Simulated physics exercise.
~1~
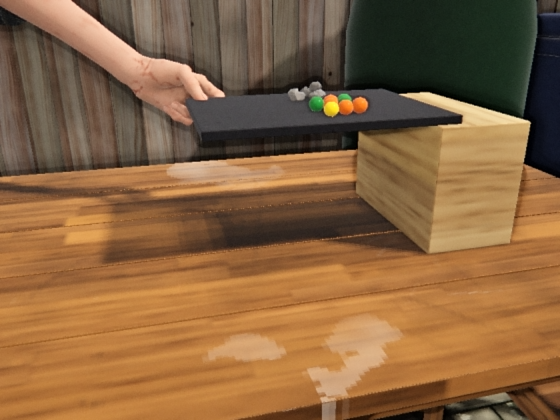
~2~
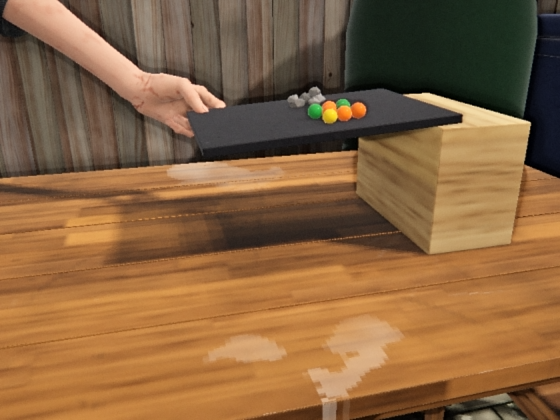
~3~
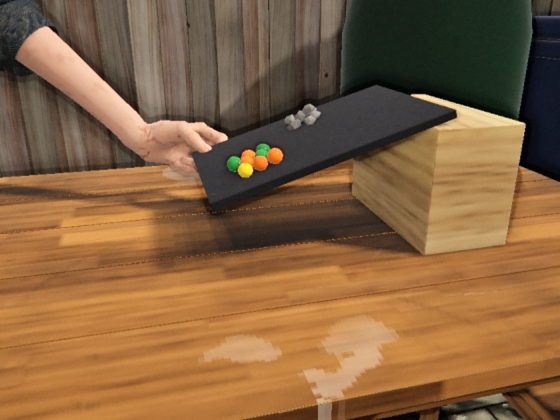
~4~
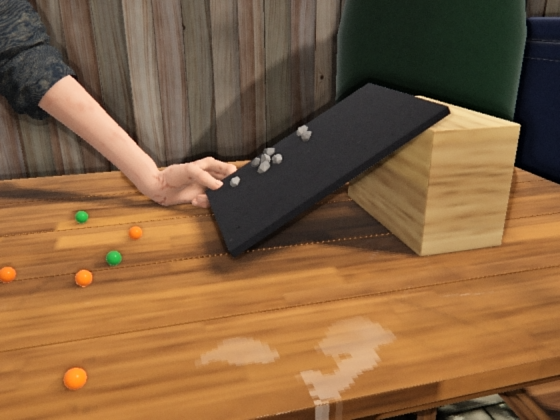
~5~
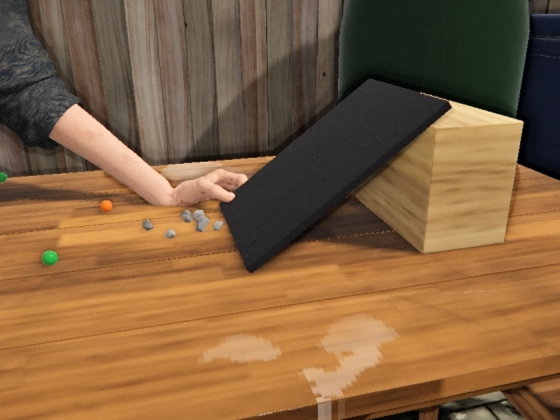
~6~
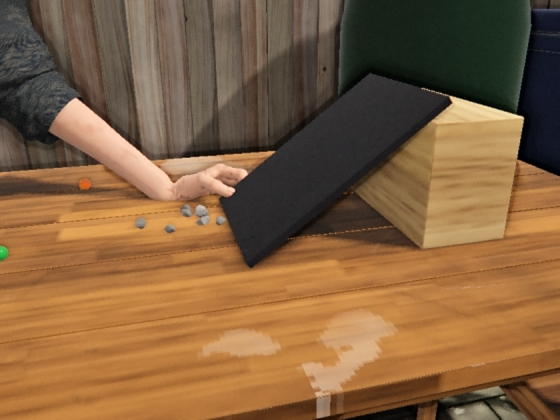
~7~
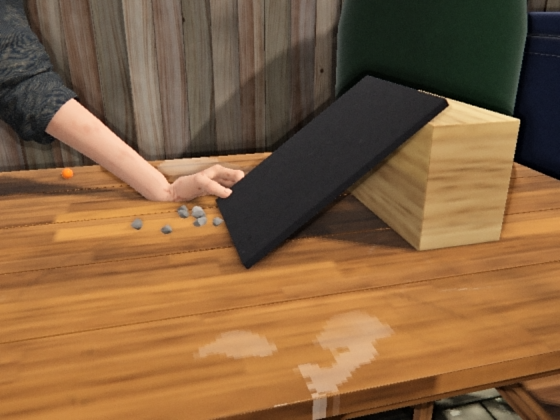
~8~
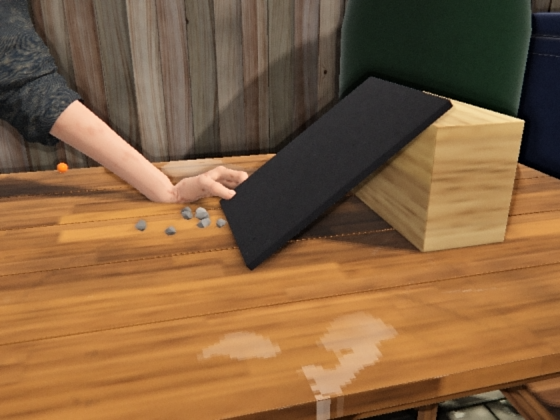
A black board spans from a pale wooden block on the right to a hand on the left, above a wooden table seen from slightly above by a gently swaying camera. On it sit a cluster of orange, green and yellow balls in front and small grey lumps behind. The hand lowers its end, and the balls slide left first, then scatter across the table while the grey pieces start down the slope. The board comes to rest steeply tilted. Most balls leave the view, one orange ball remaining far left, while the grey pieces stay near the board's foot.
